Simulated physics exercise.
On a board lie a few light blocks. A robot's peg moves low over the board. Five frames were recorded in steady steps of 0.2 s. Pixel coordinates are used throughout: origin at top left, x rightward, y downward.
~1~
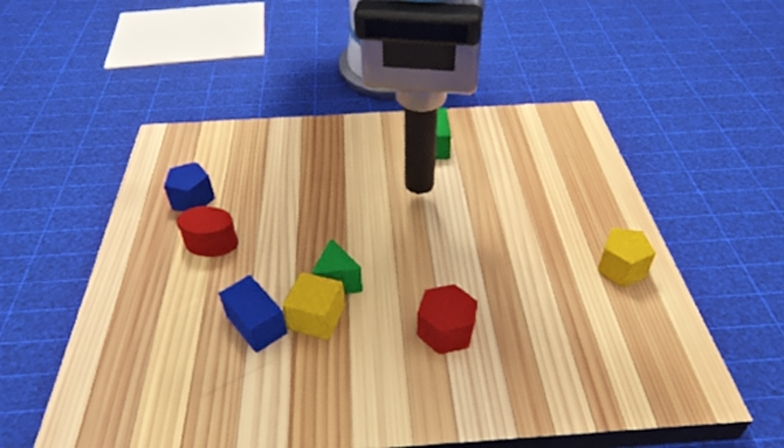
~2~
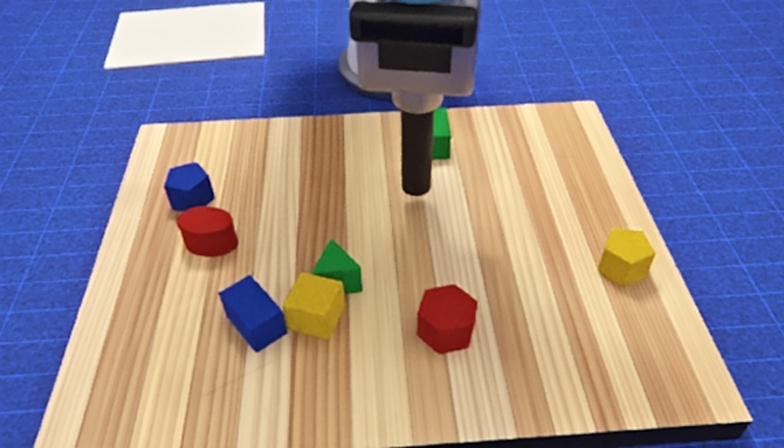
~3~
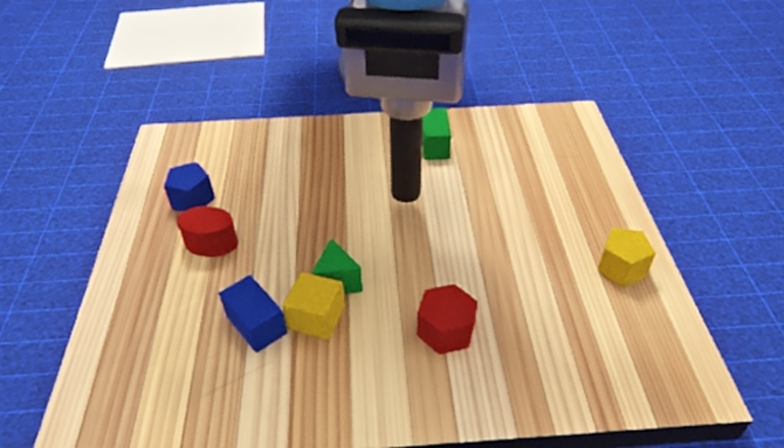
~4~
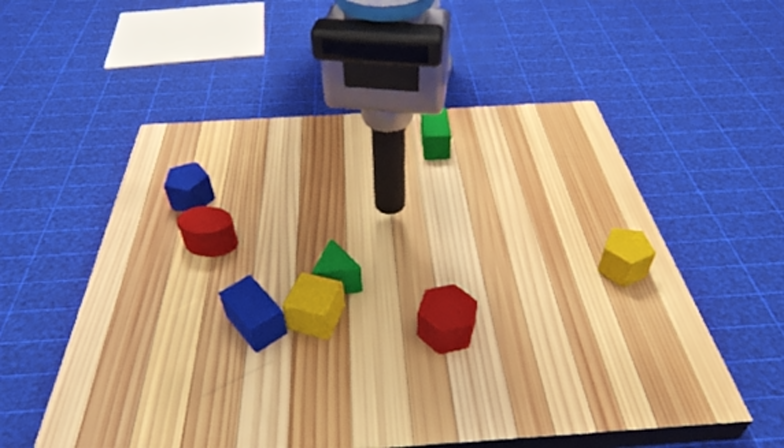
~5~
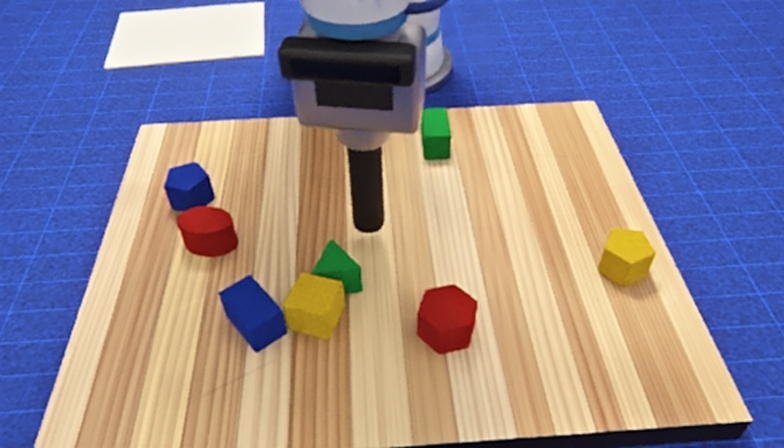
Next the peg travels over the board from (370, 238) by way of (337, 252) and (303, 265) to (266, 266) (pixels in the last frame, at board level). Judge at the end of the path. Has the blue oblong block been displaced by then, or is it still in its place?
It keeps its spot.
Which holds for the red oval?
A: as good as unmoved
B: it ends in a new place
Answer: A.
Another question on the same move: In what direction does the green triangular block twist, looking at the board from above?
In a top view, it turns counterclockwise.
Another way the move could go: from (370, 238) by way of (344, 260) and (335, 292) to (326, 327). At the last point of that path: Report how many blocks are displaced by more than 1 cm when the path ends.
Counting only shifts above 1 cm, I get two blocks.
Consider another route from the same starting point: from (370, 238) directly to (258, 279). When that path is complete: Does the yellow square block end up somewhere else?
Yes
What follows on the original path. One third of the way, peg at (335, 237); nothing pushed yet.
Two thirds of the way, peg at (299, 250); yellow square block at (312, 305); green triangular block at (319, 265), turned 50° anticlockwise.
At the end, peg at (262, 250); red oval in place; blue oblong block in place; yellow square block at (312, 305); green triangular block at (319, 265), turned 50° anticlockwise.
